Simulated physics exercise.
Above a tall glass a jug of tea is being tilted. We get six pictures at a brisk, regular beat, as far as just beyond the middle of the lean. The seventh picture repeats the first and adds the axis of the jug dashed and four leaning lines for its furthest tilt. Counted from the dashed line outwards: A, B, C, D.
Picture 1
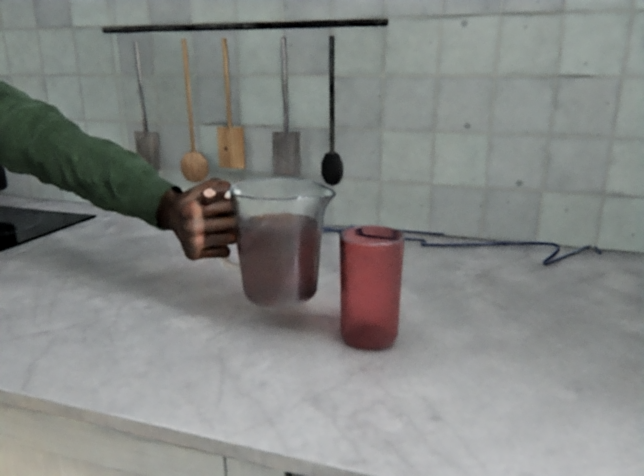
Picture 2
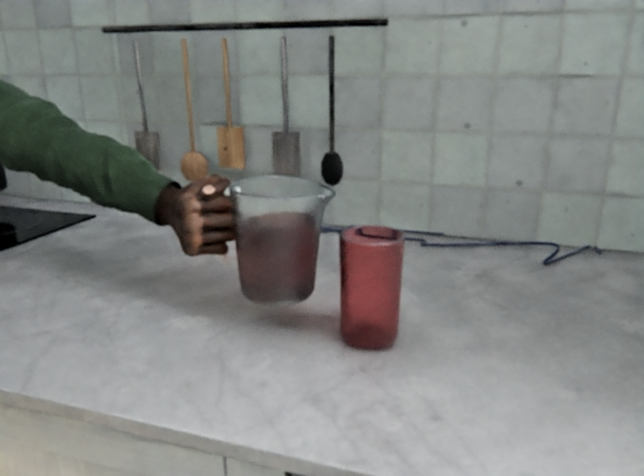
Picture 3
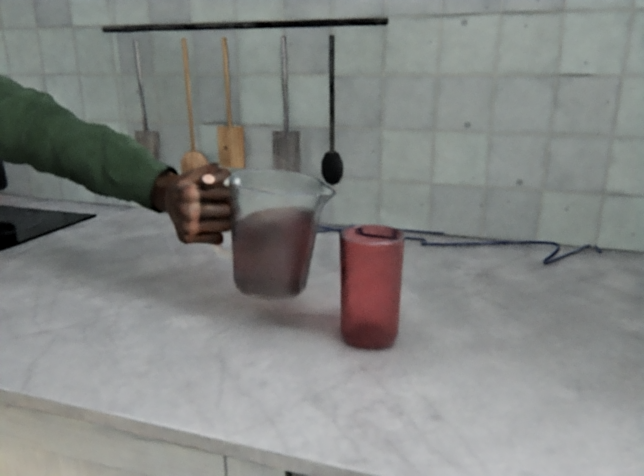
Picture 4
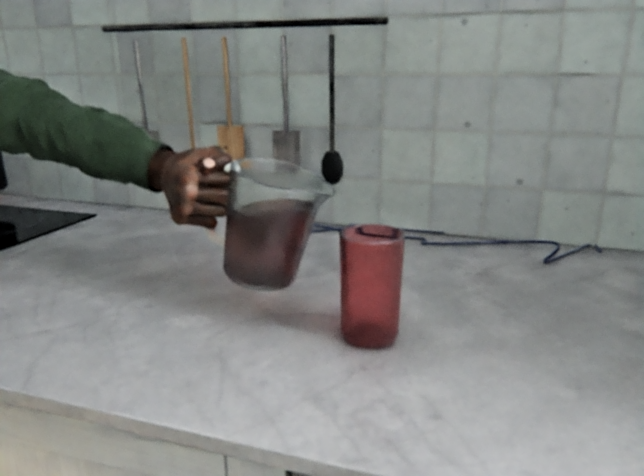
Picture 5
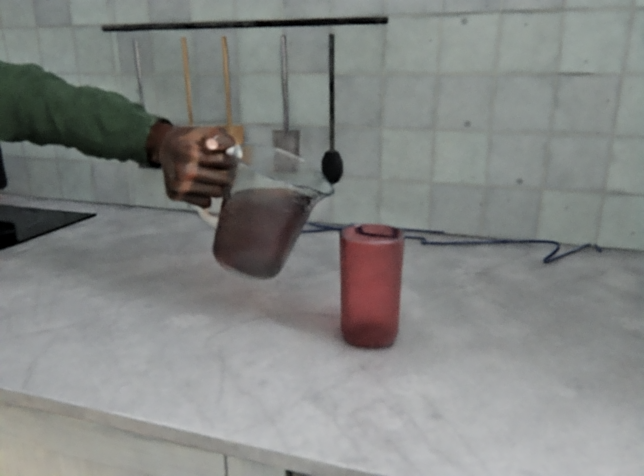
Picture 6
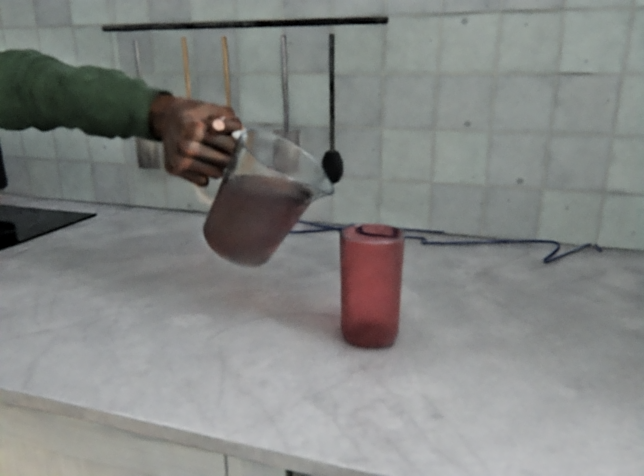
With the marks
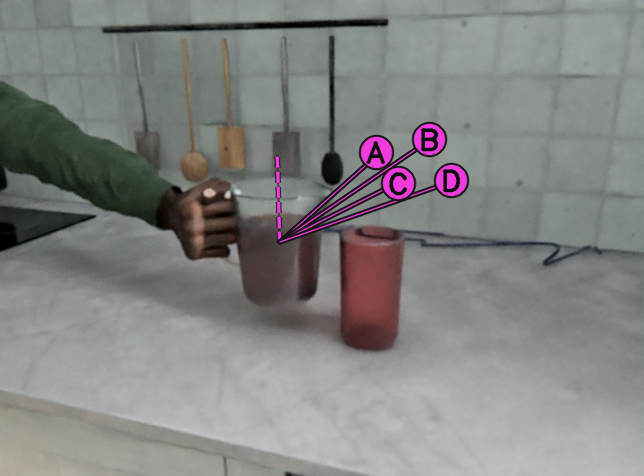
A hand lifts a glass jug of dark liquid and tilts it rightward near a red glass.
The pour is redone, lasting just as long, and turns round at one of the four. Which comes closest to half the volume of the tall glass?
It is D.
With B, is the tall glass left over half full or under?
Under.
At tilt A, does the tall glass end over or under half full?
Under half.
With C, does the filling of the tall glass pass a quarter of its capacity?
Yes.
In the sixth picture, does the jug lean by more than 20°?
Yes, it does.
On the marked copy, A at (365, 165); B at (415, 149); C at (382, 190); D at (435, 187).
With A, the tall glass ends with about 12 % of what it can hold.
With B, the tall glass ends with about 22 % of what it can hold.
With C, the tall glass ends with about 37 % of what it can hold.
With D, the tall glass ends with about 53 % of what it can hold.
